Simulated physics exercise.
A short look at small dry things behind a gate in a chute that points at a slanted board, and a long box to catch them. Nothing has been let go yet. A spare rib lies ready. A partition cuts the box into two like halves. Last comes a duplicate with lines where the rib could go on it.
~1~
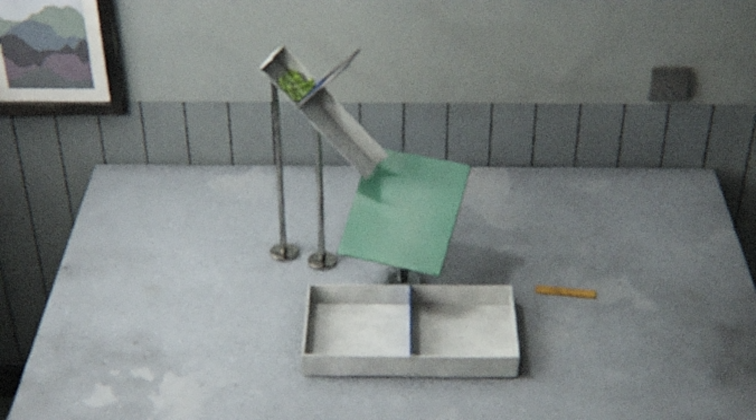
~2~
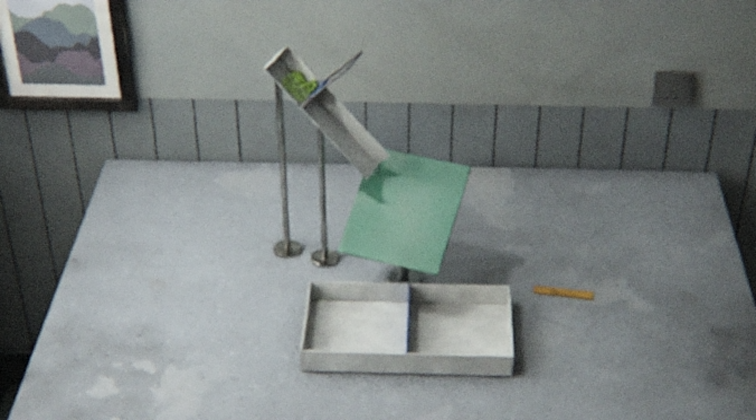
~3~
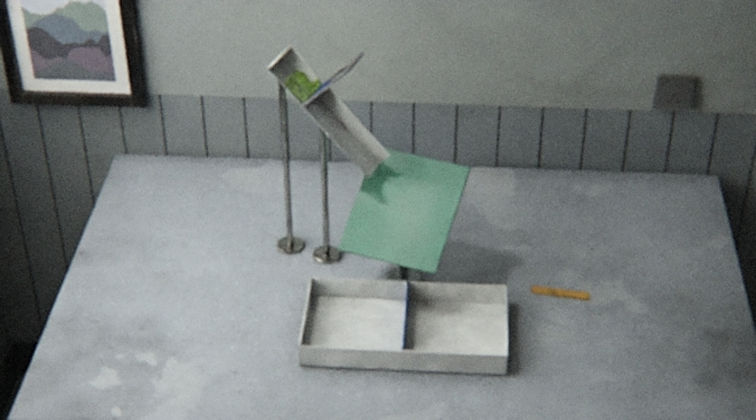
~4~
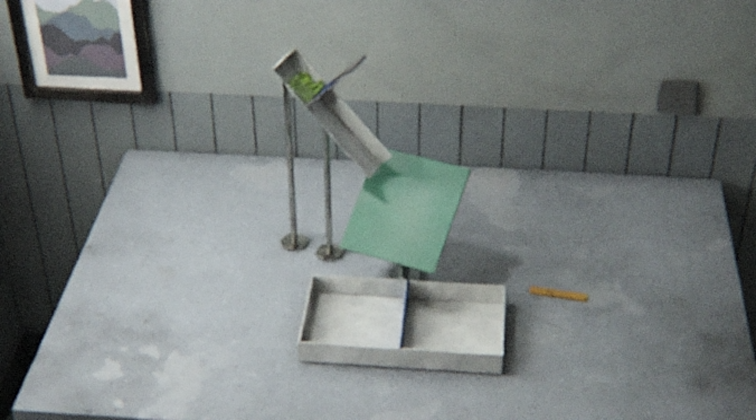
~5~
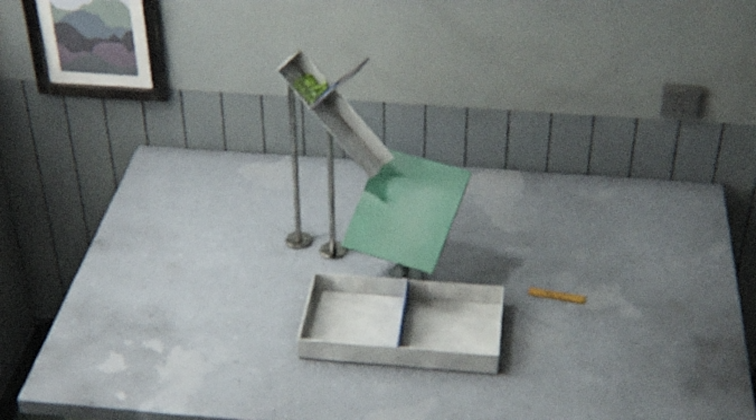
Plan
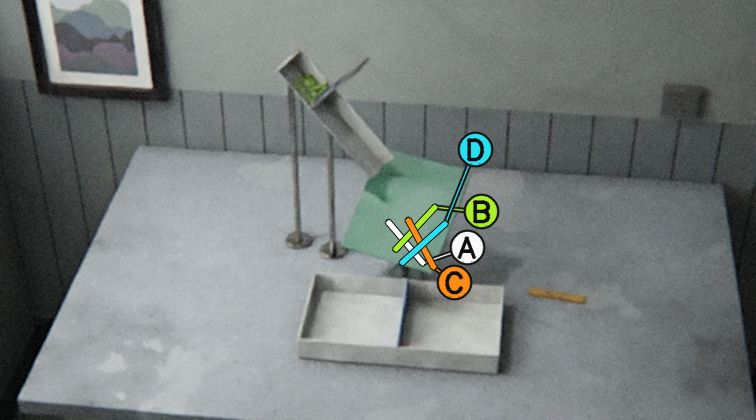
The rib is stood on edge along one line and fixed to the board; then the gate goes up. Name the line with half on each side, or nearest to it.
I would pick line C.
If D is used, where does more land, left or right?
Left.
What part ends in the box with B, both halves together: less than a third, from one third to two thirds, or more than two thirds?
It is more than two thirds.
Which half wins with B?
Left.
On the marked copy, line A from (388, 222) to (422, 263); line B from (435, 207) to (395, 249); line C from (408, 220) to (433, 267); line D from (445, 223) to (402, 262).
With A, of what is caught, a stray few in the left half, nearly all in the right.
With B, of what is caught, nearly all in the left half, a stray few in the right.
With C, of what is caught, about a third in the left half, about two thirds in the right.
With D, of what is caught, nearly all in the left half, a stray few in the right.
